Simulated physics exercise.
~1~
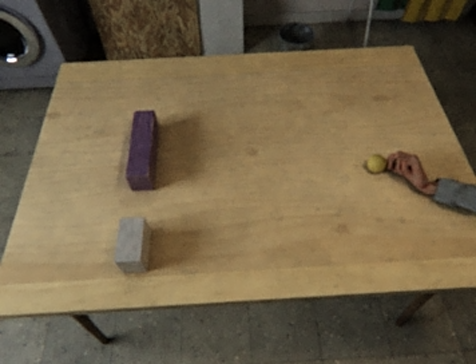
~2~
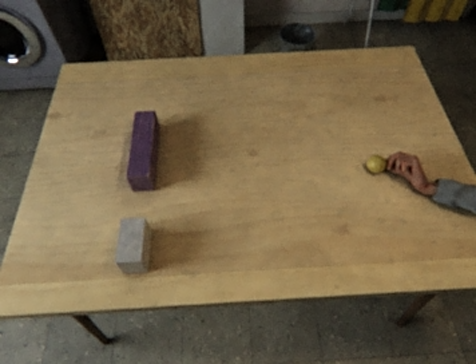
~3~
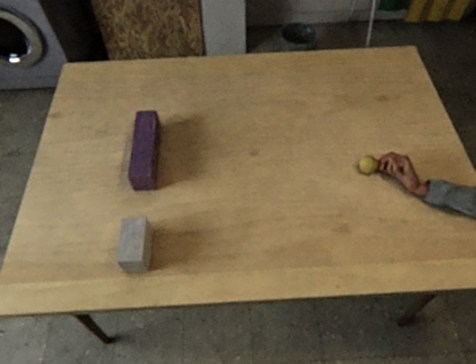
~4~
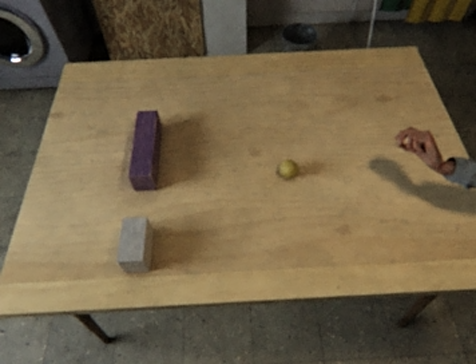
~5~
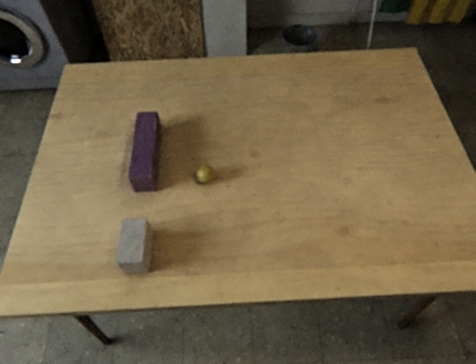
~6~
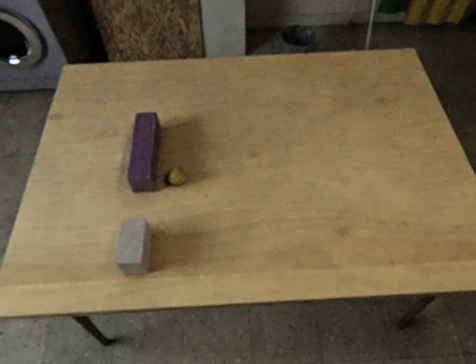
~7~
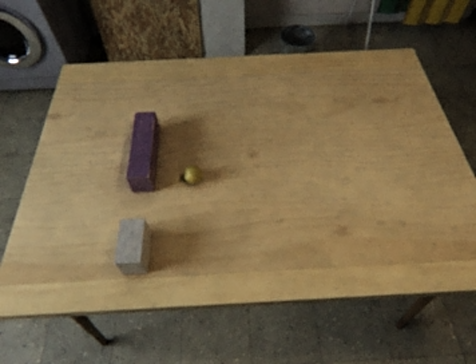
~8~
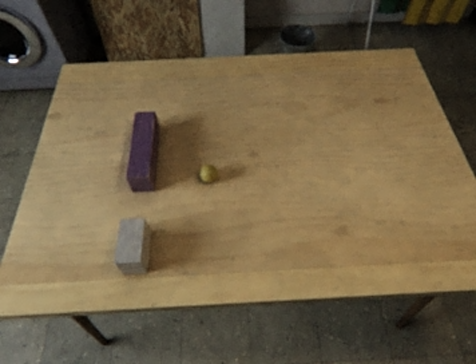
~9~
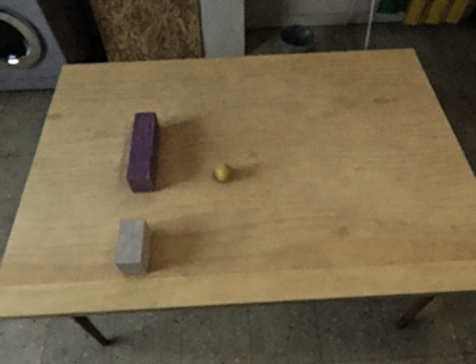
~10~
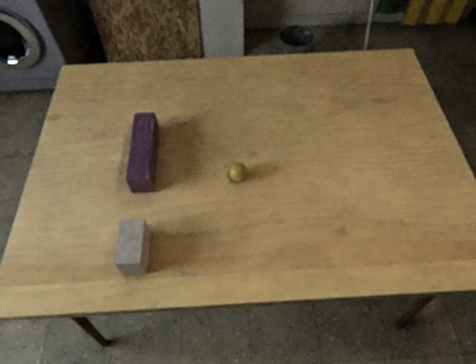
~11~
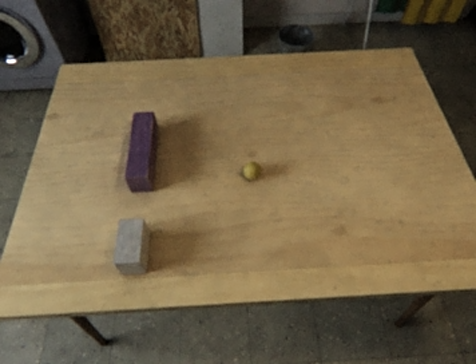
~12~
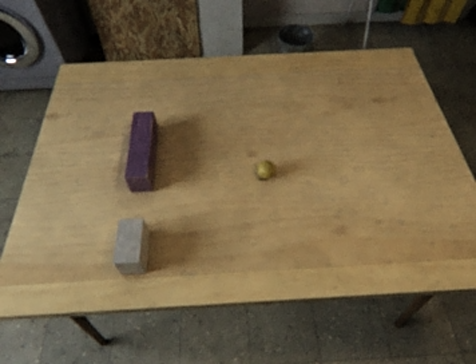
The video shows a hand at the right of a wooden table releasing a small yellow ball-like object, which rolls left toward a purple block and a white block. It hits the purple block, bounces back, and rolls right to near the middle of the table.
